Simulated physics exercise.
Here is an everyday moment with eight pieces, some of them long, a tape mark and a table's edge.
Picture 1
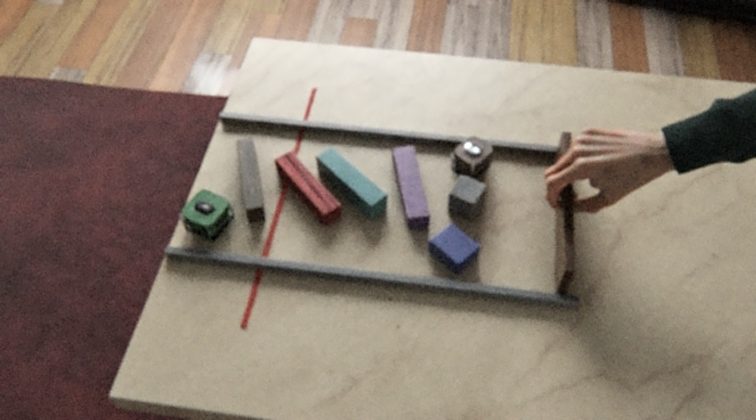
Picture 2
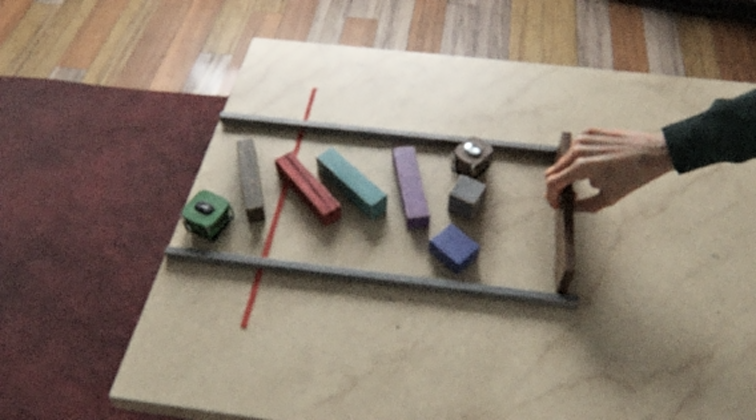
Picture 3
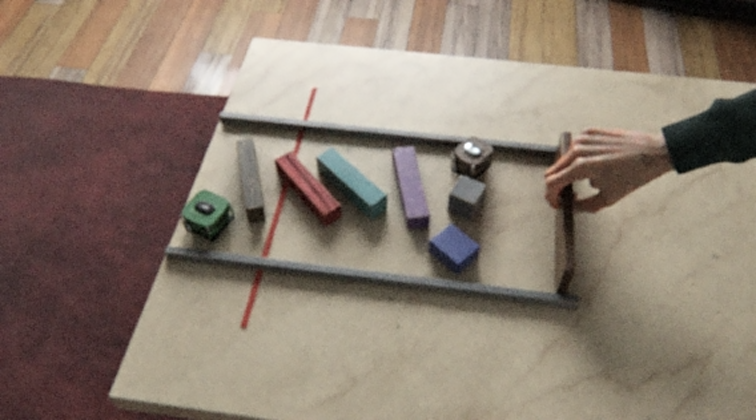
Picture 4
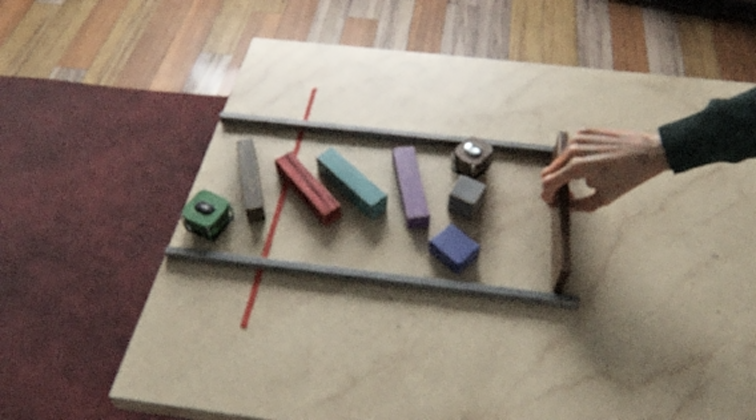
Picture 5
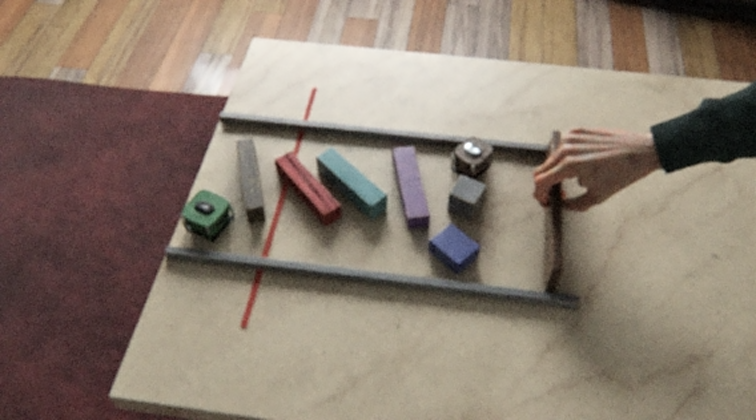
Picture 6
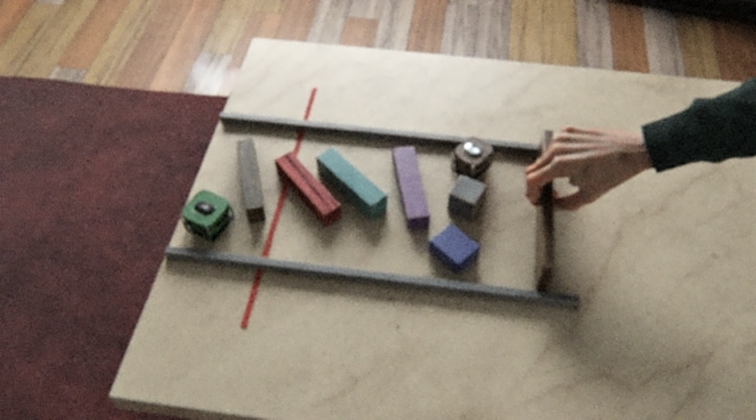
A hand in a dark sleeve, at the right of a pale marbled tabletop seen from above at an angle, holds an upright brown board between two grey rails. Between the rails, from left to right, sit a green case, a grey-black bar, a red stick near red tape, turquoise and purple bars, and a small cluster of brown, grey and blue pieces. The hand keeps the board still at first, then slides it slightly left, while the pieces and camera stay still.
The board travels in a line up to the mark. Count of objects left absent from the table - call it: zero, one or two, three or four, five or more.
My call is one or two.
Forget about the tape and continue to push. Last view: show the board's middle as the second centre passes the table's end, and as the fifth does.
First roughly (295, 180), later roughly (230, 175).
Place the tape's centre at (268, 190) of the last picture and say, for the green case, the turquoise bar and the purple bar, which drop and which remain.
Green case: Goes down; turquoise bar: Stays in place; purple bar: Stays in place.
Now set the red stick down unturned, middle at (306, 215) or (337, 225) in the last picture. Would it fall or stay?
At the first spot the red stick hangs on; at the second it hangs on.
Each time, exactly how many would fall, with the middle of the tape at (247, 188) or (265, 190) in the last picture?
4 and 3 down on the floor.
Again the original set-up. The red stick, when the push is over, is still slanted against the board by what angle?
I'd say it's about 0° out of line.
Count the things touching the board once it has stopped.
That makes 3.
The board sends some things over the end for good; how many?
2.
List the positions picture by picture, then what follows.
The first picture shows green case (208, 215); black bar (251, 179); red stick (307, 187); board (564, 209); tape (284, 192).
The second picture shows black bar (251, 179); brown case (472, 159).
The third picture shows red stick (307, 188); grey block (466, 198).
The fourth picture shows green case (208, 215); purple bar (410, 186).
The fifth picture shows black bar (251, 179); turquoise bar (351, 183).
The sixth picture shows green case (208, 215); black bar (251, 179); red stick (307, 188); board (544, 207); tape (284, 192).
A little later, none off yet; green case at rest near (208, 215); black bar at rest near (251, 179); red stick at rest near (307, 188).
When it is over, the number that fall off is one or two; down, black bar and green case.
